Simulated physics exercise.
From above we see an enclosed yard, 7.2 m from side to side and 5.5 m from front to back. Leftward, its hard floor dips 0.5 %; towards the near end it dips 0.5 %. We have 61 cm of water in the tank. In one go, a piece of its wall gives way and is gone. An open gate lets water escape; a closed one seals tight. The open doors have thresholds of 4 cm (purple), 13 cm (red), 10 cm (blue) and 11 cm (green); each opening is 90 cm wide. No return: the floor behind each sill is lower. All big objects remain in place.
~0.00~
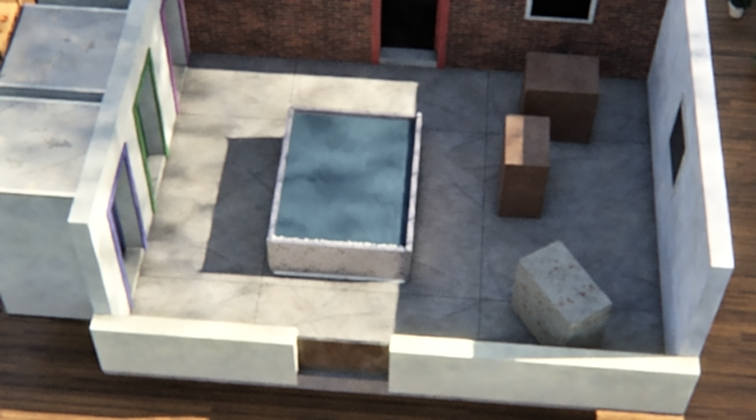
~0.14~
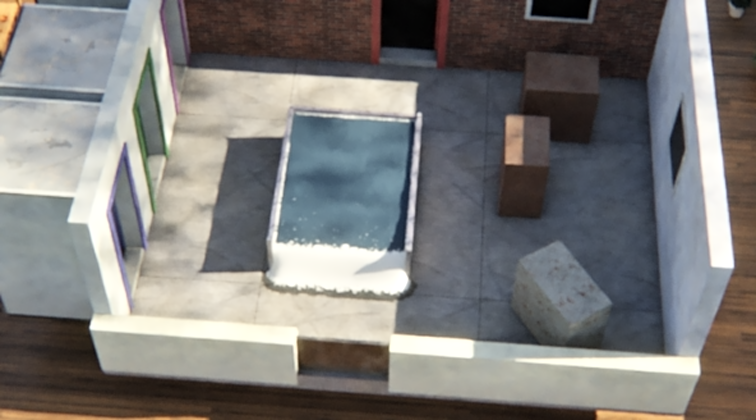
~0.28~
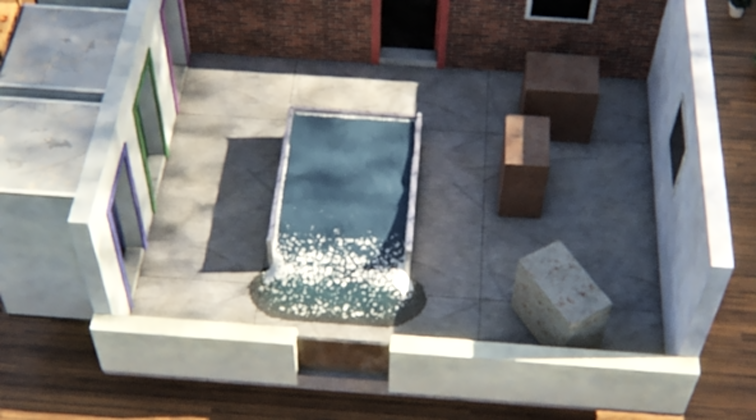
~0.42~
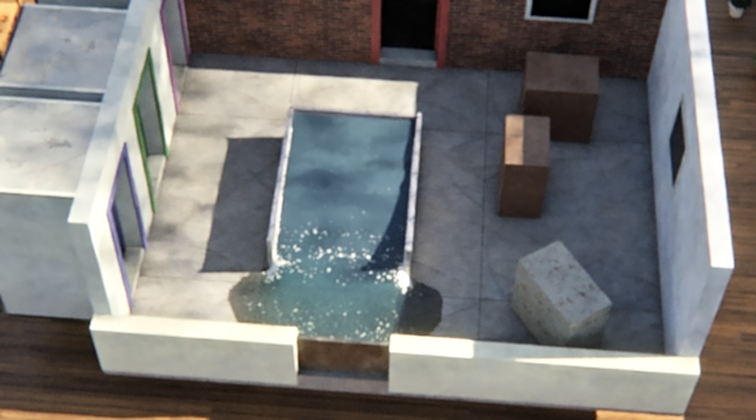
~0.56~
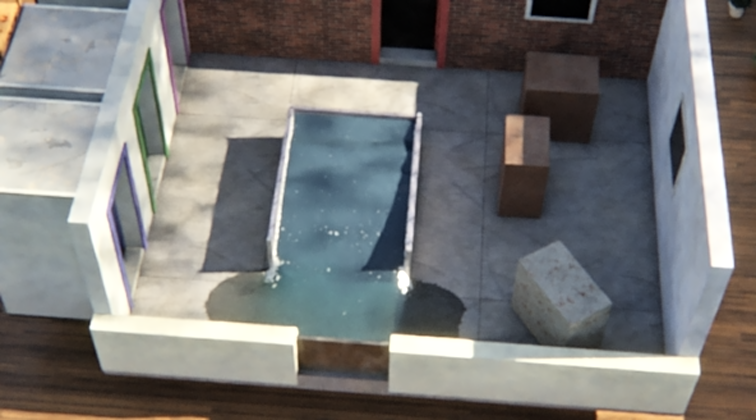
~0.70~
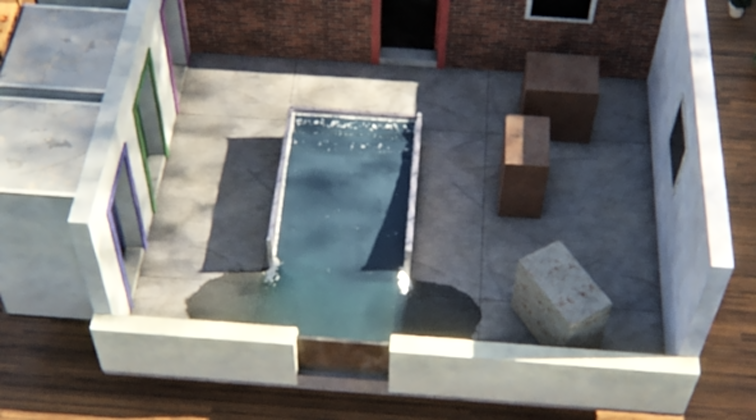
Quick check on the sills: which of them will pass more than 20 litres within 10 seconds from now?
One by one: At the purple door it looks set to land over the limit. At the red door it looks set to land under the limit. At the blue door it looks set to land over the limit. At the green door it looks set to land under the limit.
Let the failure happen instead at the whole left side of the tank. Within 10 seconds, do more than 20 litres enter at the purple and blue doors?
Against that limit the purple door gives a greater amount and the blue door gives a greater amount.
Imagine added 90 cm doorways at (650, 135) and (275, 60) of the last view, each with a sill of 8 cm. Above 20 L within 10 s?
Result in order - not enough, then more than that.
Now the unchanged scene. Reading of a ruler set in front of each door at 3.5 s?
Centimetres: Purple 3 / red 0 / blue 23 / green 8.
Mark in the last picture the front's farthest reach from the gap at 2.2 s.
Somewhere around (659, 385).
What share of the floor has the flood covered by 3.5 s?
Around 55 per cent.
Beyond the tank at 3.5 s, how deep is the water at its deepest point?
Roughly 31 cm.
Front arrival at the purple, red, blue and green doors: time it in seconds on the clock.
The front reaches purple at 3.2 s, red at 5.0 s, blue at 1.6 s, green at 2.4 s.
After 1.4 s water covers 20 % of the floor and is deepest (45 cm) near (315, 348); purple door not reached, red door not reached, blue door not reached, green door not reached.
After 2.2 s water covers 25 % of the floor and is deepest (45 cm) near (137, 347); purple door not reached, red door not reached, blue door 22 cm at the sill, 7 L in, green door not reached.
After 3.5 s water covers 55 % of the floor and is deepest (31 cm) near (533, 352); purple door 3 cm at the sill, 0 L in, red door not reached, blue door 23 cm at the sill, 90 L in, green door 8 cm at the sill, 0 L in.
After 6.0 s water covers 95 % of the floor and is deepest (14 cm) near (259, 58); purple door 7 cm at the sill, 7 L in, red door 10 cm at the sill, 0 L in, blue door 13 cm at the sill, 162 L in, green door 6 cm at the sill, 0 L in.
After 10.0 s water covers 100 % of the floor and is deepest (11 cm) near (414, 137); purple door 9 cm at the sill, 69 L in, red door 9 cm at the sill, 0 L in, blue door 7 cm at the sill, 166 L in, green door 5 cm at the sill, 0 L in.
